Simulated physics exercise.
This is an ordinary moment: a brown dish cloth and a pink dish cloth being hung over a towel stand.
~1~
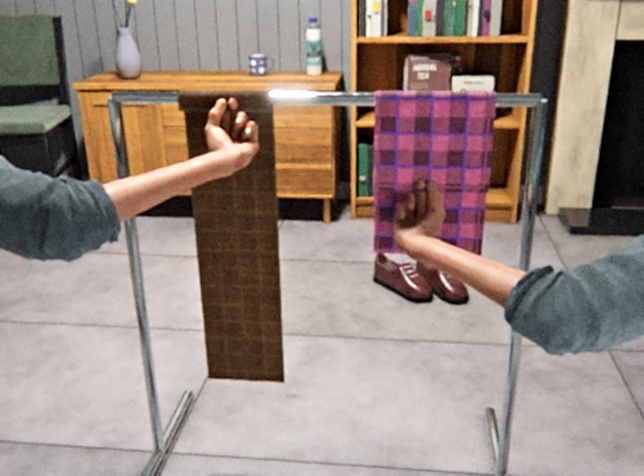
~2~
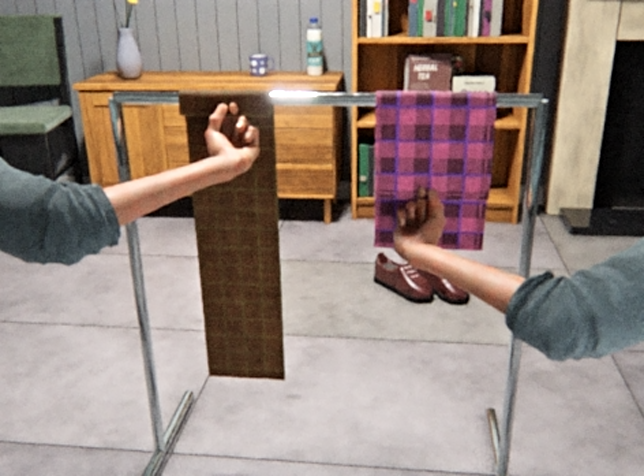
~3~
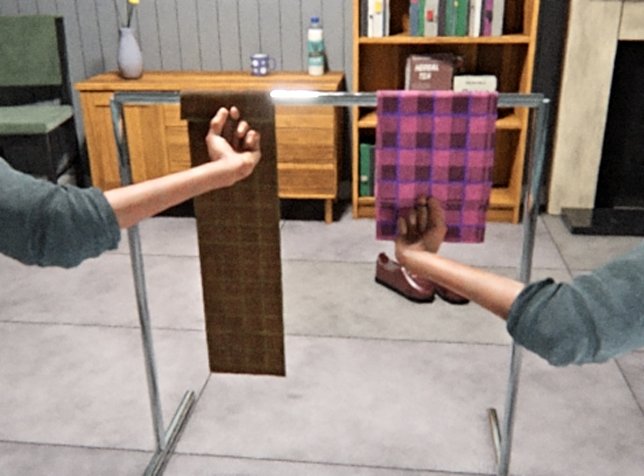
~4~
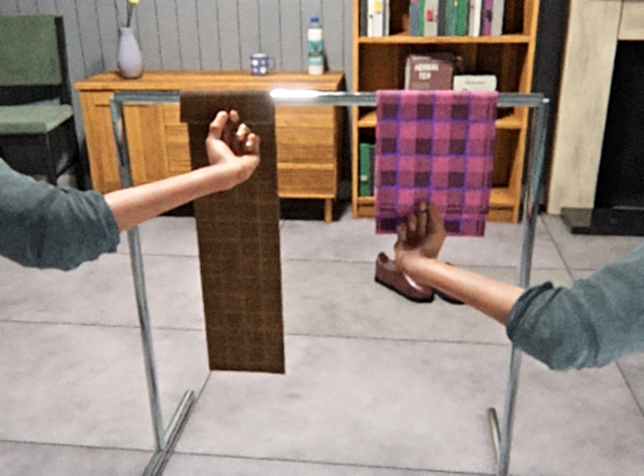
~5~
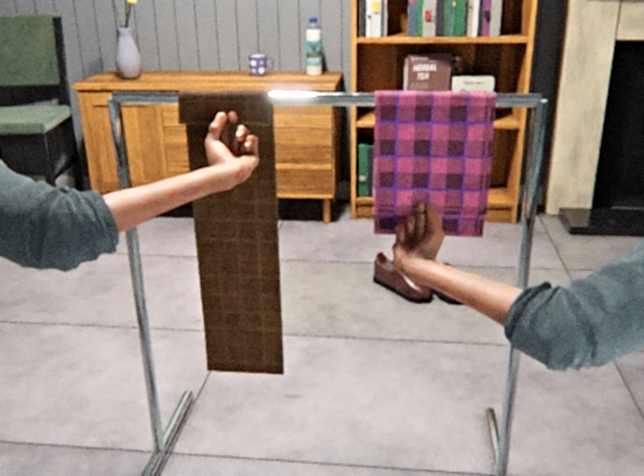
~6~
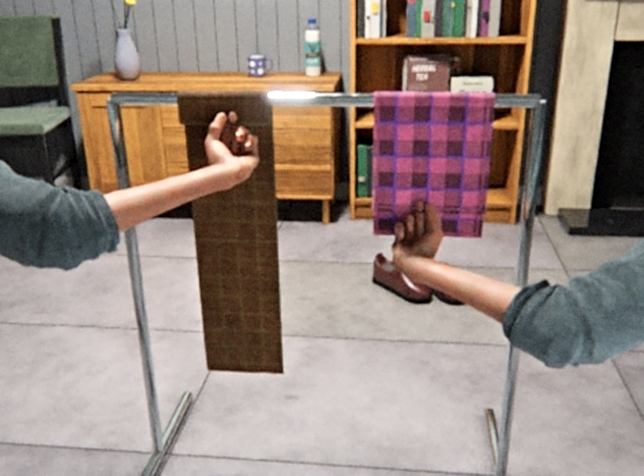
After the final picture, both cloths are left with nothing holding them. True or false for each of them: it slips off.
Brown dish cloth: True; pink dish cloth: False.
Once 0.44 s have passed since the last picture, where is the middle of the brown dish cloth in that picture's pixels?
Near (247, 402).
Then, 0.44 s later than the last view, brown dish cloth clear of the rail and dropping near (247, 402); pink dish cloth at rest on the rail.
Then, 0.76 s later than the last view, brown dish cloth in a heap on the floor near (248, 460); pink dish cloth at rest on the rail.
Finally, brown dish cloth in a heap on the floor near (248, 460); pink dish cloth at rest on the rail. The brown dish cloth slips to the floor and the pink dish cloth keeps its place.
